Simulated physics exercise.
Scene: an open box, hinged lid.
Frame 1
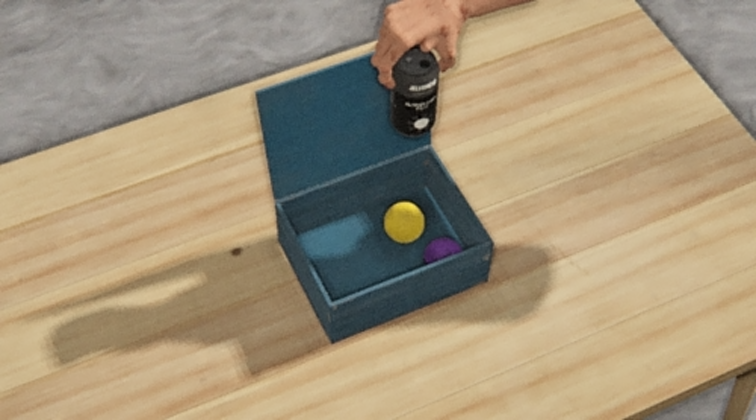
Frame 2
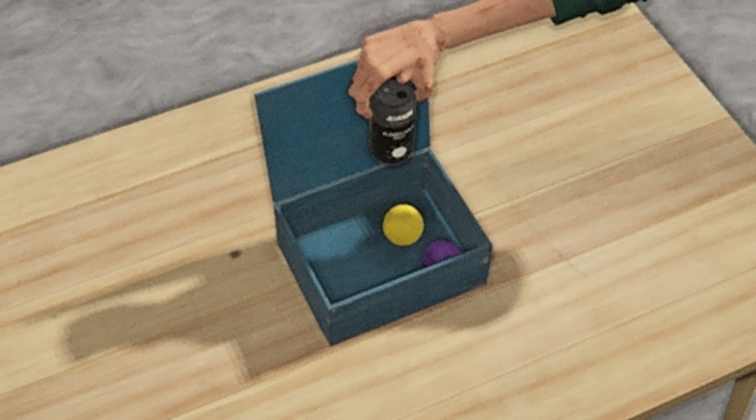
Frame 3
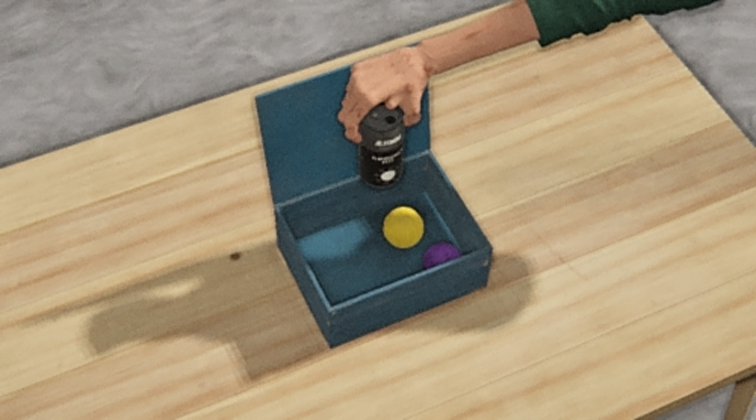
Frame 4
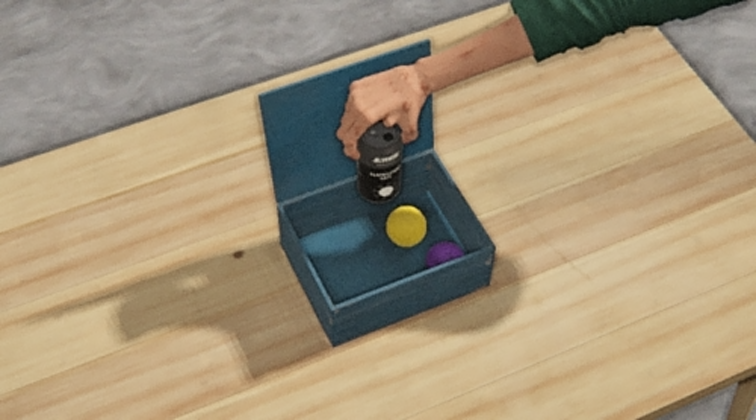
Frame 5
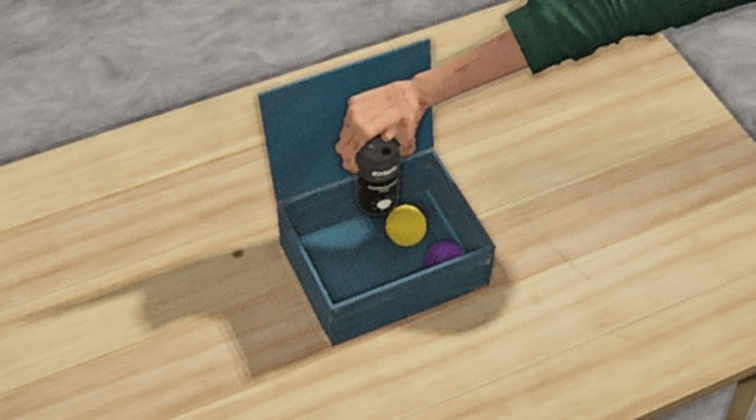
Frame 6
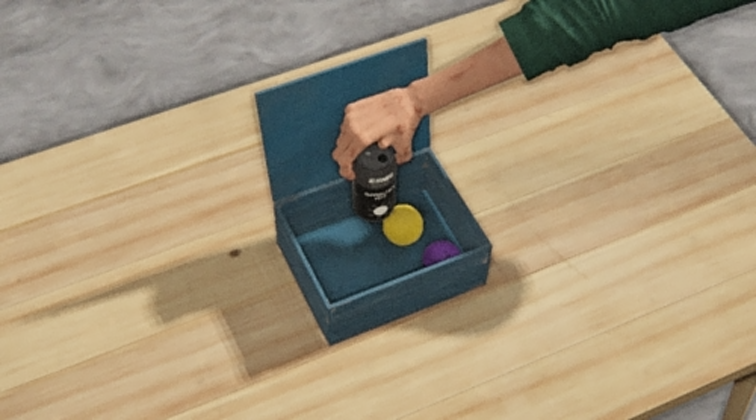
On a wooden table, a hand held a black can above an open blue box containing a yellow lemon and a purple object, then moved it left and lowered it inside, still gripping it.
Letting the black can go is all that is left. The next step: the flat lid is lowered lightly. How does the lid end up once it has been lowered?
Fully shut.
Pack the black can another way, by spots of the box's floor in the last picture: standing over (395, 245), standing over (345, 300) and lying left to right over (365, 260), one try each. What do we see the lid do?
Okay, so first it closes properly, then it doesn't close, and last it closes properly.
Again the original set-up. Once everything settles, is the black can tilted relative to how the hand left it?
Simply put, the black can gets tilted.
Then, 0.40 s on from there, black can on its side near (343, 239); yellow lemon shifted a little.
Then, 1.20 s on from there, lid starting down; black can on its side near (369, 289); yellow lemon shifted about its own width.
Then, 1.80 s on from there, lid 39° above the rim; black can on its side near (369, 289); yellow lemon shifted about its own width.
Then, 2.20 s on from there, lid shut; black can on its side near (369, 289); yellow lemon shifted about its own width.
In the end, lid shut; toppled in the box, black can; moved from the start, yellow lemon; purple ball unmoved. At the end, from the last picture's camera, black can near (369, 289).
